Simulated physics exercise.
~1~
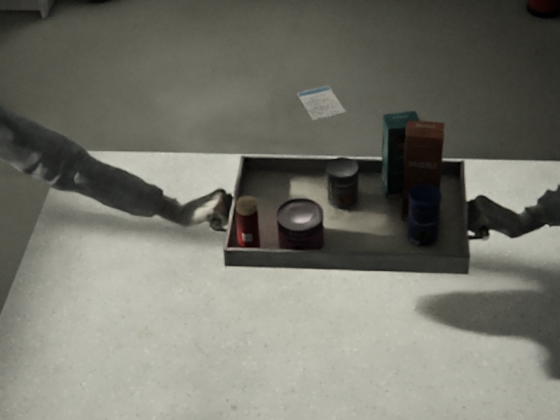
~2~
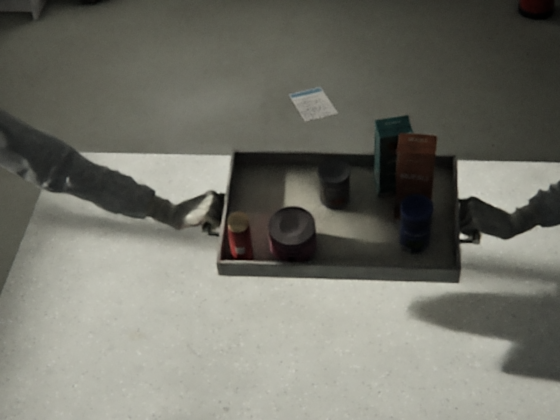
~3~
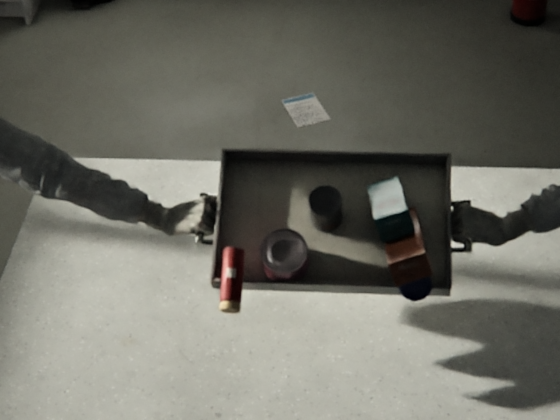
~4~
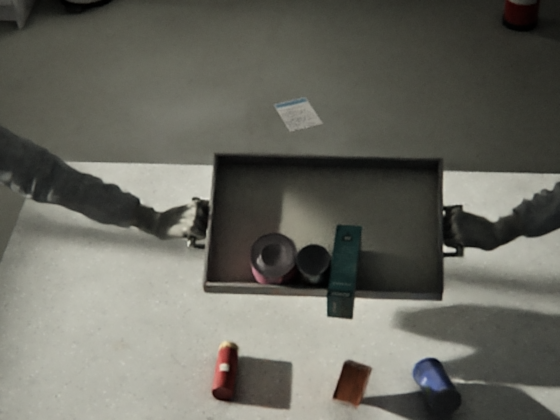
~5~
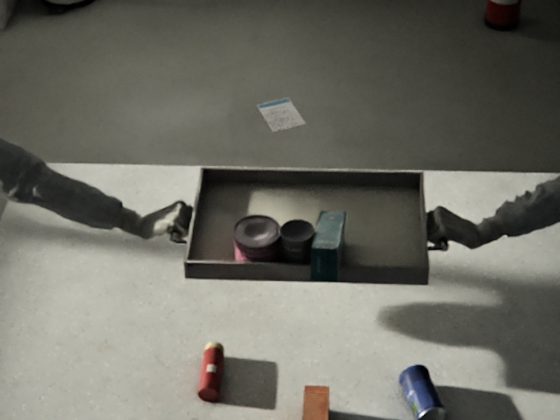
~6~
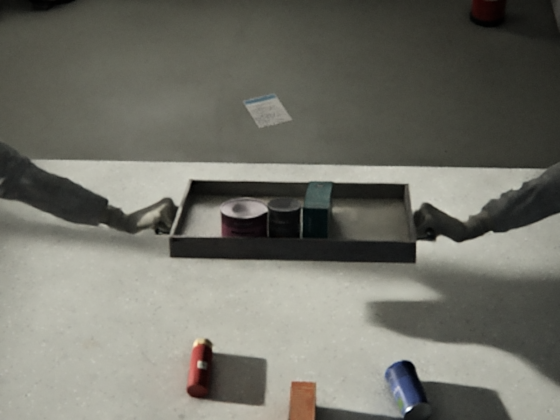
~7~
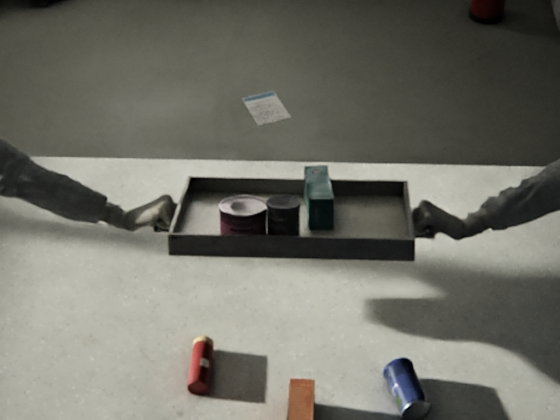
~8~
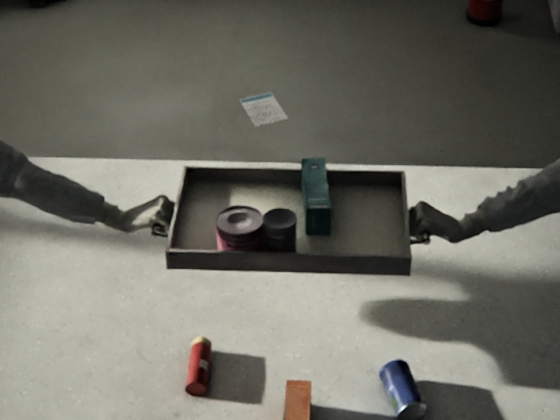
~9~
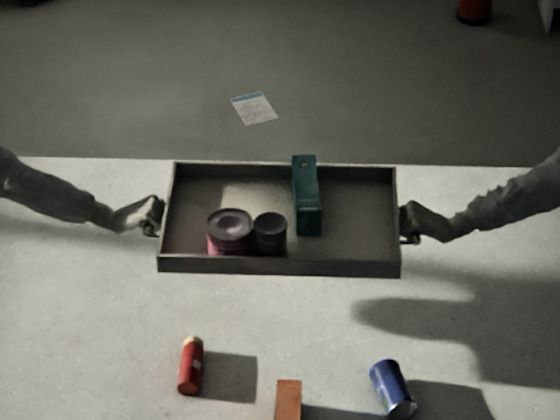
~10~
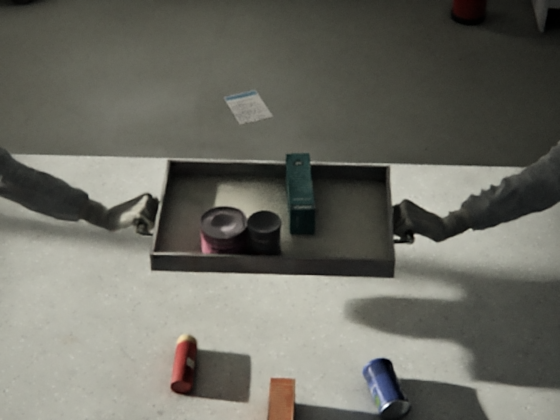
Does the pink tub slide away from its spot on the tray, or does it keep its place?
The pink tub keeps its place near the front left of the tray, with the grey tin ending up beside it.
Over a pale tabletop in a dim room, seen from above and in front, two hands hold a dark rimmed tray. It carries a red shaker and a pink tub at the left, a grey tin near the middle, and turquoise and orange cartons with a blue tin at the right. The tray tips towards the viewer, and the shaker, orange carton and blue tin drop onto the table while the grey tin slides beside the tub and the turquoise carton topples. The hands then tilt it the other way, and the fallen carton slides back. Finally the tray levels with three things aboard.
